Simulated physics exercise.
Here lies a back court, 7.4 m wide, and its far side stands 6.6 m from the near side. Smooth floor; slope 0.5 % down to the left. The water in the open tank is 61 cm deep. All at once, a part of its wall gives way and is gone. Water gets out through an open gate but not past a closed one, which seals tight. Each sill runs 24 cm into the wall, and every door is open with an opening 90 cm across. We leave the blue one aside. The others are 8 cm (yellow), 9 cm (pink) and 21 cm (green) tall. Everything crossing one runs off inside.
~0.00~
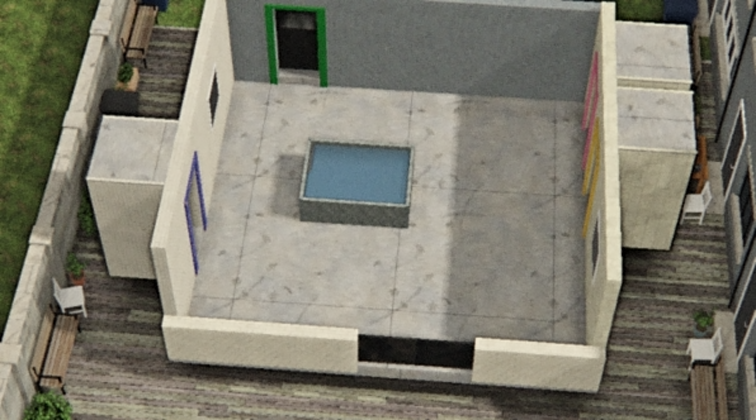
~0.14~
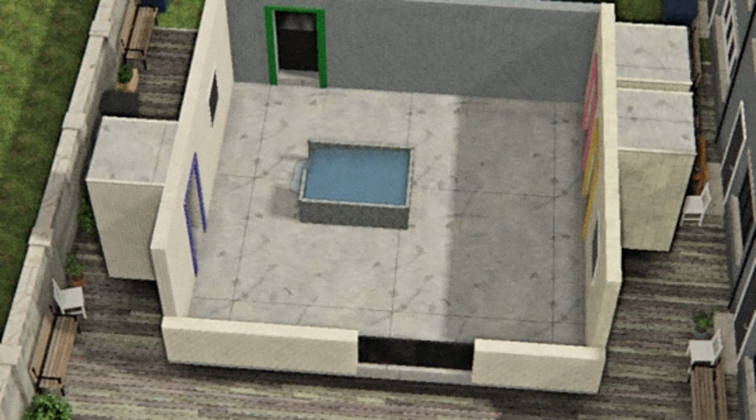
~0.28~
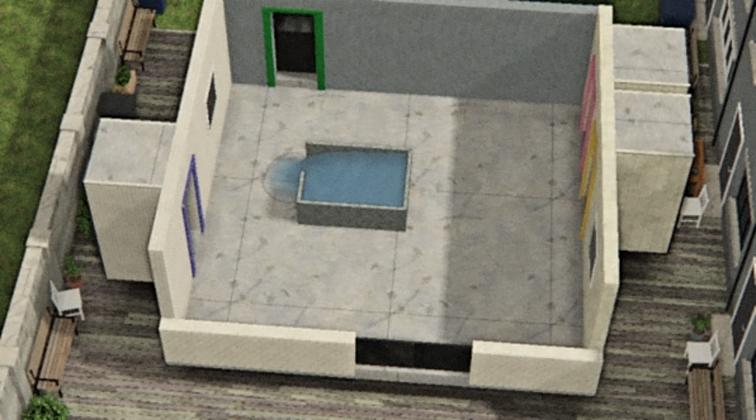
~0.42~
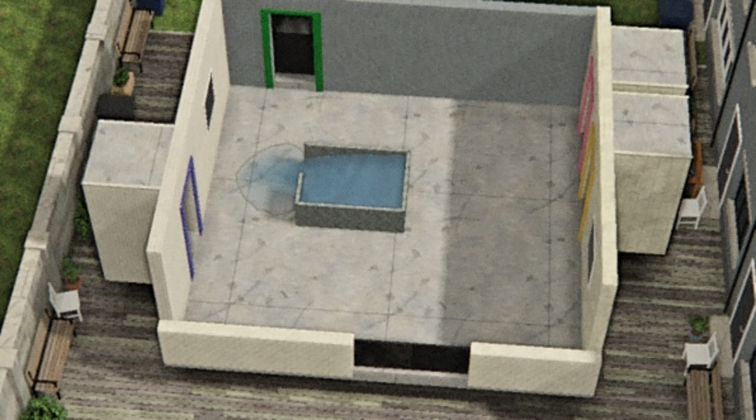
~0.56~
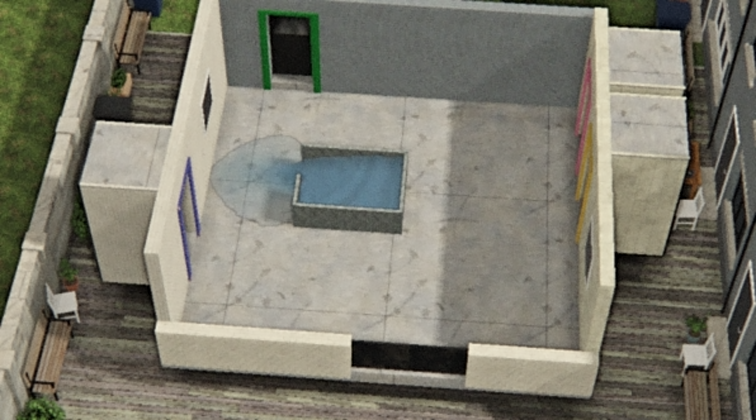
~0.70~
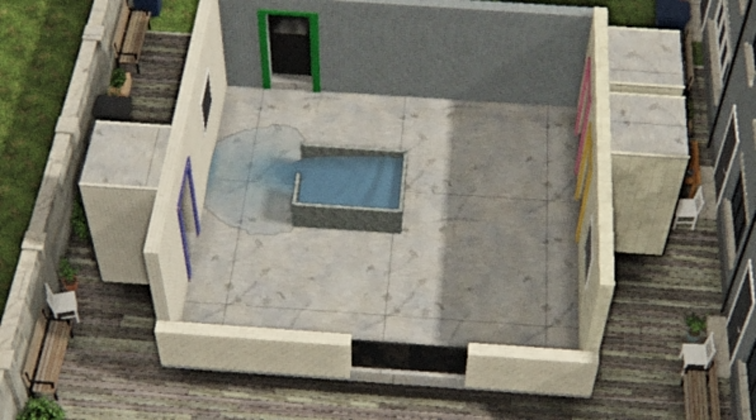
At first, a raised open tank of blue water sits whole and still in the middle of a walled court with a pale floor. Then its left wall gives way, and water pours out through the gap, spreading leftward across the floor in a widening, rounded sheet, while the green door behind stays dry.
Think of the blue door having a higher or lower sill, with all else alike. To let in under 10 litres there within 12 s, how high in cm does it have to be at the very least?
At least roughly 4.5 cm.
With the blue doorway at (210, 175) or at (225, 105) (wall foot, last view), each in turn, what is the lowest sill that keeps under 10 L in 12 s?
Around 27 and 21 cm respectively.
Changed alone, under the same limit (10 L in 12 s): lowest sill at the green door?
At green, about 9.5 cm.
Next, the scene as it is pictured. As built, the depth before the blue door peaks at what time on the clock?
The depth peaks at about 2.2 seconds.
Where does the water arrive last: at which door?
Yellow.
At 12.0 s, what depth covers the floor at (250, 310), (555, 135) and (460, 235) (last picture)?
The depths come to about 4, 4 and 3 cm.
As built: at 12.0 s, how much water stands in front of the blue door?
It comes to about 3.0 centimetres deep.
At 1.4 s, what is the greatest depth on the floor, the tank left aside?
Up to some 34 centimetres, I'd say.
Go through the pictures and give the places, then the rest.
In the first picture, the open tank at (358, 174) is whole and still, 61 cm deep; the blue door at (196, 219) is dry.
In the second picture, the front is at (295, 189), 0.3 m from the gap at (309, 171); 0.2 m2 of floor is wet, 61 cm left at the back.
In the third picture, water pours out at (307, 174) and has run 0.8 m, to (267, 182); about 9 cm deep outside, 61 cm at the back.
In the fourth picture, the front is at (241, 182), 1.3 m from the gap at (306, 176); 1.6 m2 of floor is wet, 61 cm left at the back.
In the fifth picture, water pours out at (303, 176) and has run 1.8 m, to (213, 177); about 4 cm deep outside, 60 cm at the back.
In the sixth picture, the front is at (216, 147), 1.9 m from the gap at (303, 176); 3.5 m2 of floor is wet, 54 cm left at the back; the blue door at (188, 224), 2.8 m from the gap, is still 1.1 m from the nearest water.
After 1.4 s water covers 10 % of the floor, deepest (34 cm) near (299, 180); 5 cm at the blue door, 0 litres in over its 18 cm sill.
After 3.0 s water covers 25 % of the floor, deepest (27 cm) near (226, 95); 8 cm at the blue door, 0 litres in over its 18 cm sill.
After 12.0 s water covers 100 % of the floor, deepest (7 cm) near (225, 102); 3 cm at the blue door, 0 litres in over its 18 cm sill.
At the blue door as built, the water arrived by 1.4 s and peaked near 9 cm at 2.2 s.
Run again over the same 12 s with other heights there, 15 litres in over 4 cm, 4 litres over 6 cm. The limit of 10 litres is kept from about 4.5 cm up.
